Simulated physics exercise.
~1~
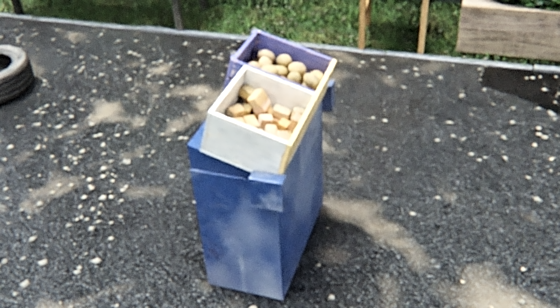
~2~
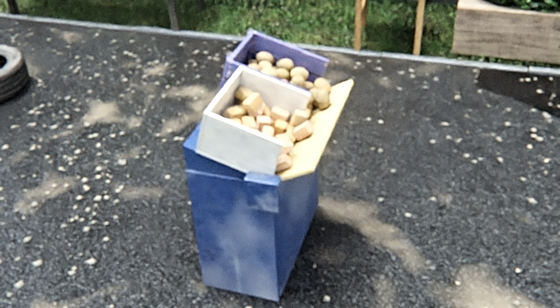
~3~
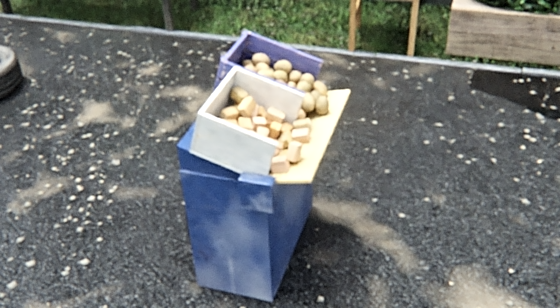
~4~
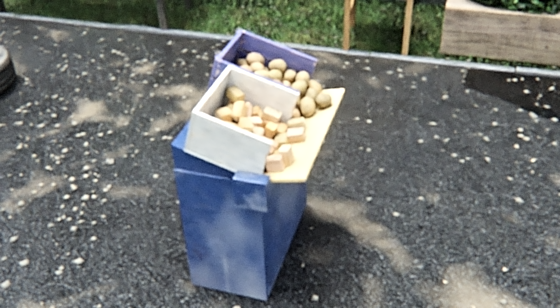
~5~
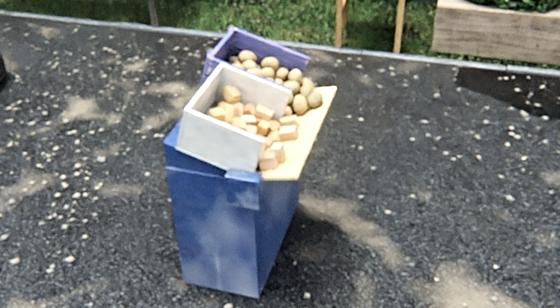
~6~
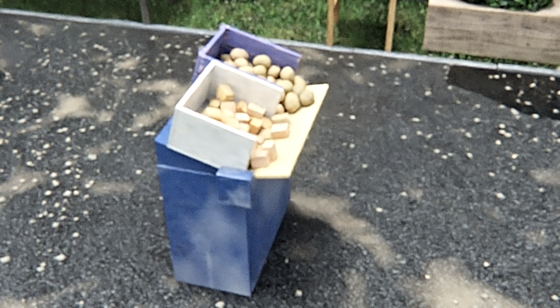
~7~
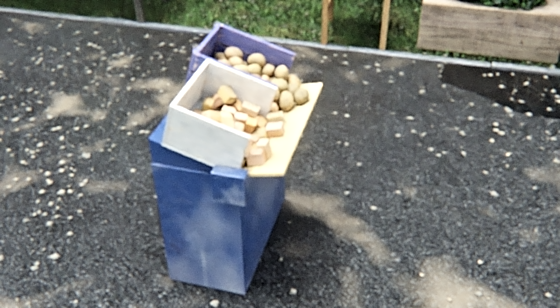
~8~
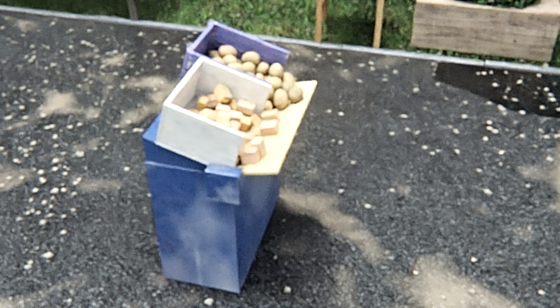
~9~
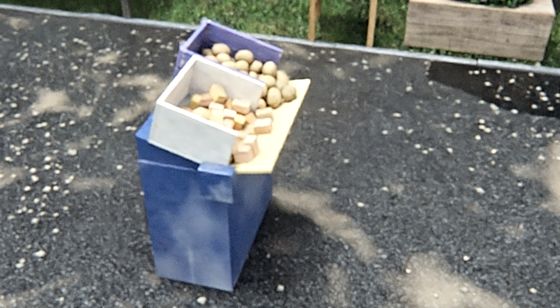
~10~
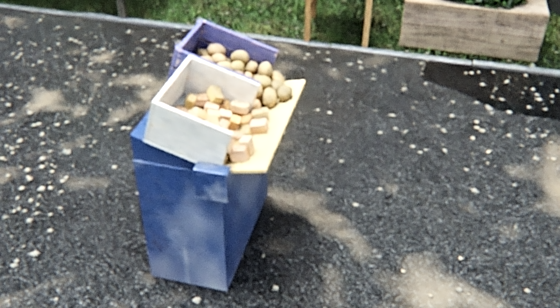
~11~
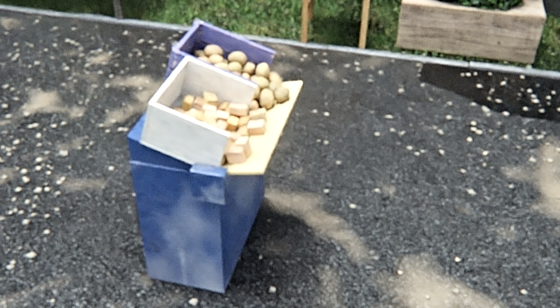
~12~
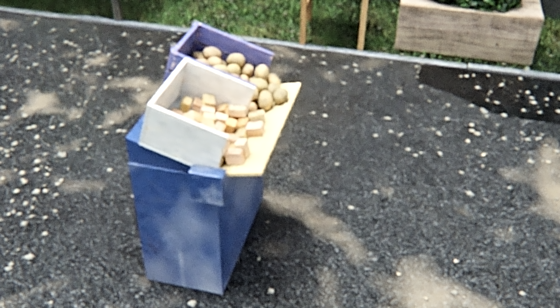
A blue stand on dark, speckled ground held two sloping open boxes, one with potatoes and one with wooden blocks, and a flap dropped down at their right end. Both loads slid slightly onto the flap and settled there, with nothing falling off.
